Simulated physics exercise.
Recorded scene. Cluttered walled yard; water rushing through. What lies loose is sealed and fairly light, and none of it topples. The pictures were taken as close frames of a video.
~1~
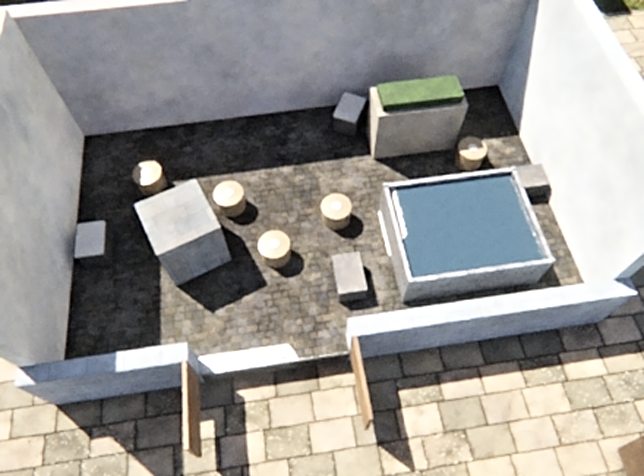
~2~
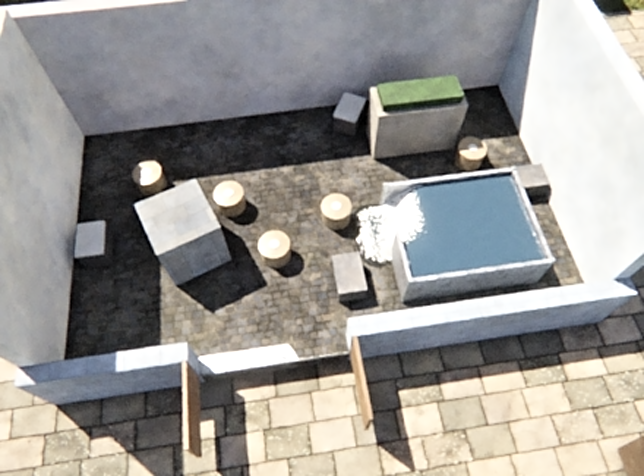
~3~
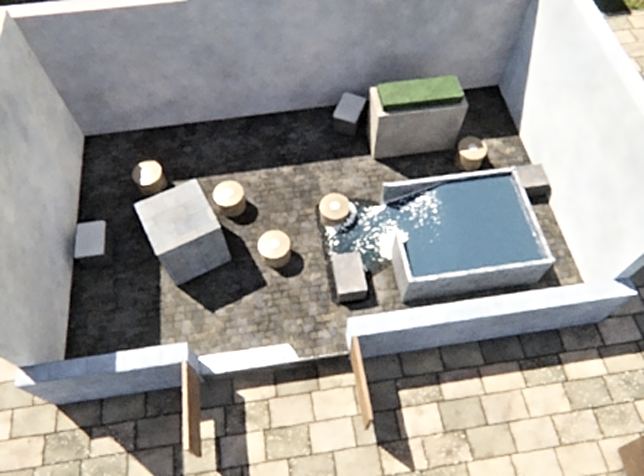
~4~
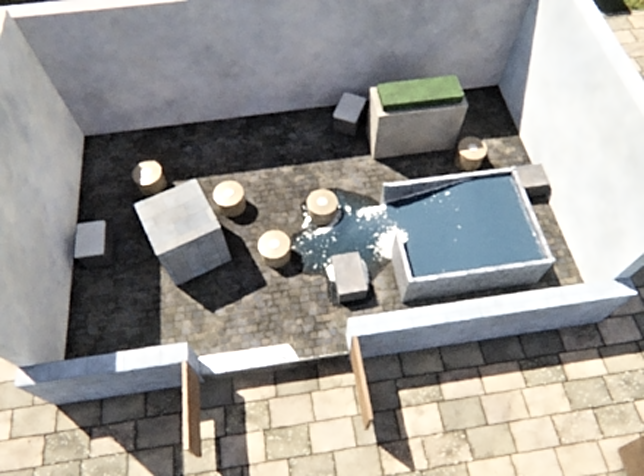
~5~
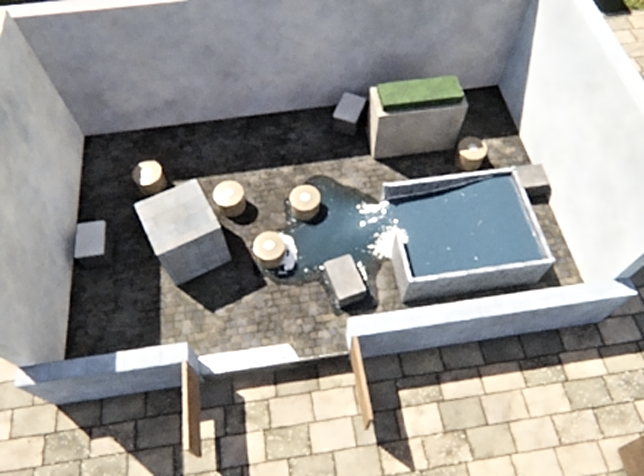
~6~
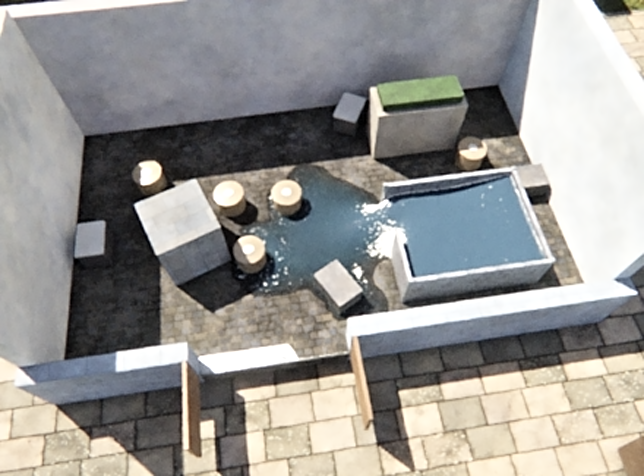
In a walled stone yard, water burst through the left side of a raised pool and spread across the paving, pushing two round tubs leftward and nudging and turning a small grey block.
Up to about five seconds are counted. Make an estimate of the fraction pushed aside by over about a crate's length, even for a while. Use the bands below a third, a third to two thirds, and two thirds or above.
It falls a third to two thirds.
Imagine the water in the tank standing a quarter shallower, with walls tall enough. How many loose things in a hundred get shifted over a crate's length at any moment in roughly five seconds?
Share moved that far: Approx. 60 %.
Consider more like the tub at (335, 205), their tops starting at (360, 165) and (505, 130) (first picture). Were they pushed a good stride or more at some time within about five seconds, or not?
Taking them in order, the first one never gets that far and the second one never gets that far.
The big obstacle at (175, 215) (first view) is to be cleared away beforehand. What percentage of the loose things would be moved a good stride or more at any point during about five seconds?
Something like 50 percent, roughly.
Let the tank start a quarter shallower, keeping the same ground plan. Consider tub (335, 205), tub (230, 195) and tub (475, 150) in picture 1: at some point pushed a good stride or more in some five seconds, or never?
In the order you named them: Went past the threshold, went past the threshold, stayed within the threshold.
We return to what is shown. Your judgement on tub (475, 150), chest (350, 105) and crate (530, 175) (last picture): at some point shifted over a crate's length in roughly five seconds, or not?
In sequence: Fell short, fell short, fell short.
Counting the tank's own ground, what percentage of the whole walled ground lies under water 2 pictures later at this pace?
Roughly 30 per cent.
A moment on, 3 of 10 are well off their spots; 1 afloat.
Next, 4 of 10 are well off their spots; 2 afloat.
Later, 5 of 10 are well off their spots; 4 afloat.
In the end, 5 of 10 are well off their spots, and 6 have been at some point; 5 afloat.
